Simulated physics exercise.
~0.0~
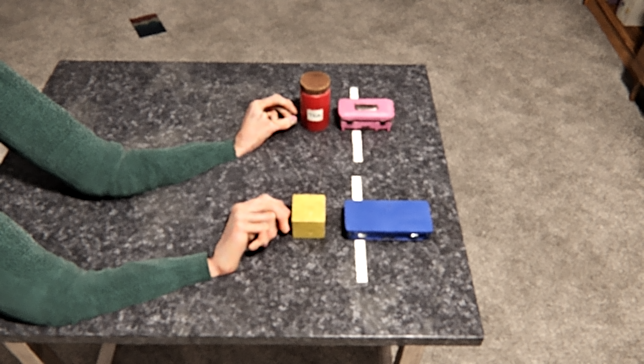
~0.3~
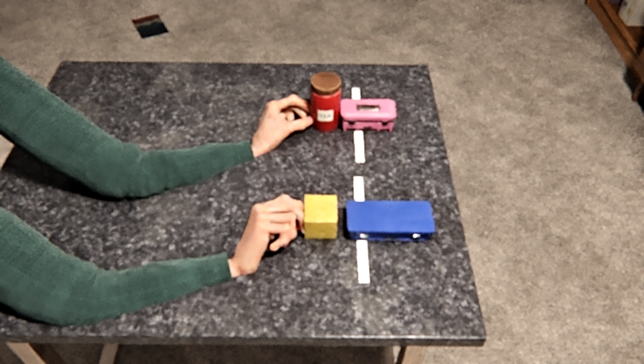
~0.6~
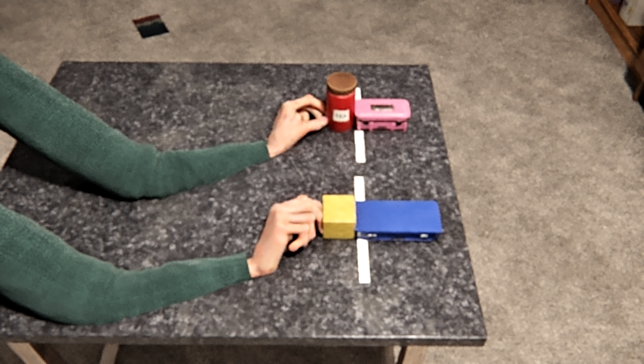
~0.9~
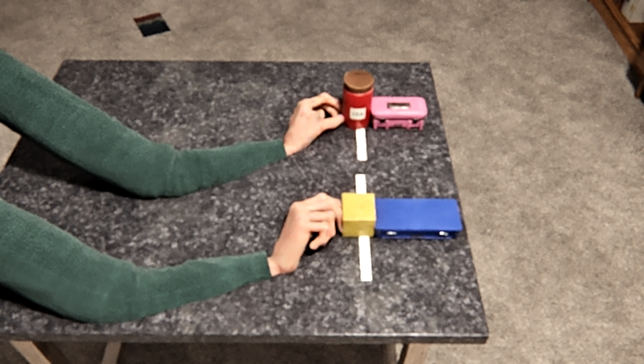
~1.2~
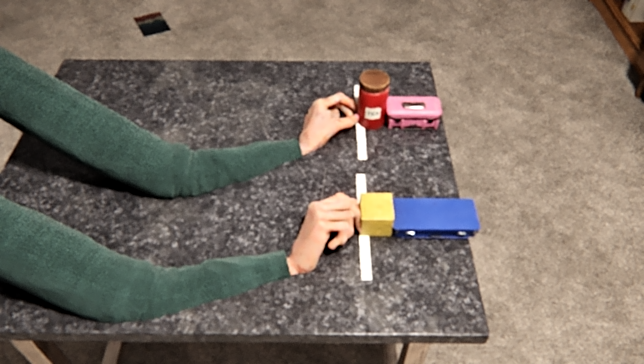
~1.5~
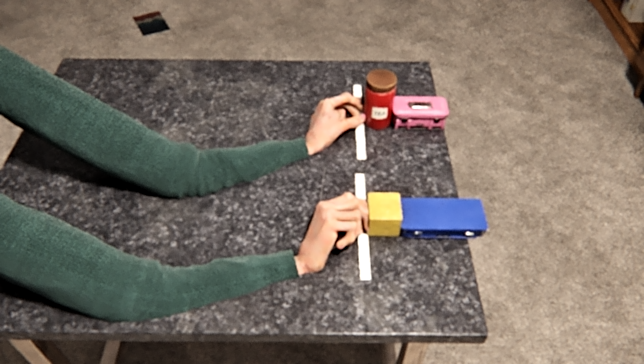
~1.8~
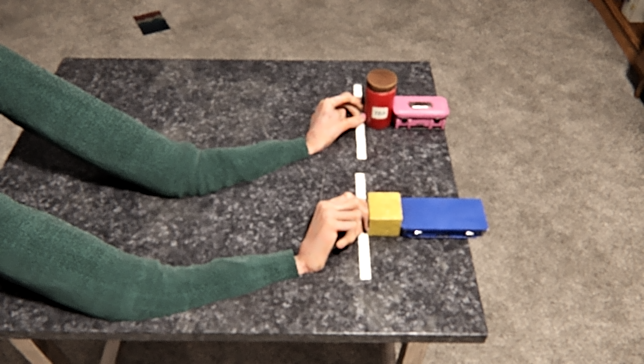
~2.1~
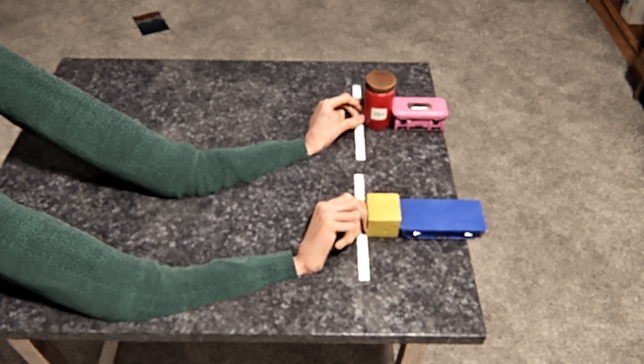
Two hands in green sleeves reach in from the left over a dark speckled tabletop, seen from above in a carpeted room by a slightly swaying camera. The far hand holds an upright red jar with a brown lid behind a small pink case, while the near hand holds a yellow block behind a long blue case, beside strips of white tape. Both hands slide right, and the jar and block push the cases across the tape toward the table's right edge. The hands halt just past the tape, and both cases come to rest at the edge, still on the table.
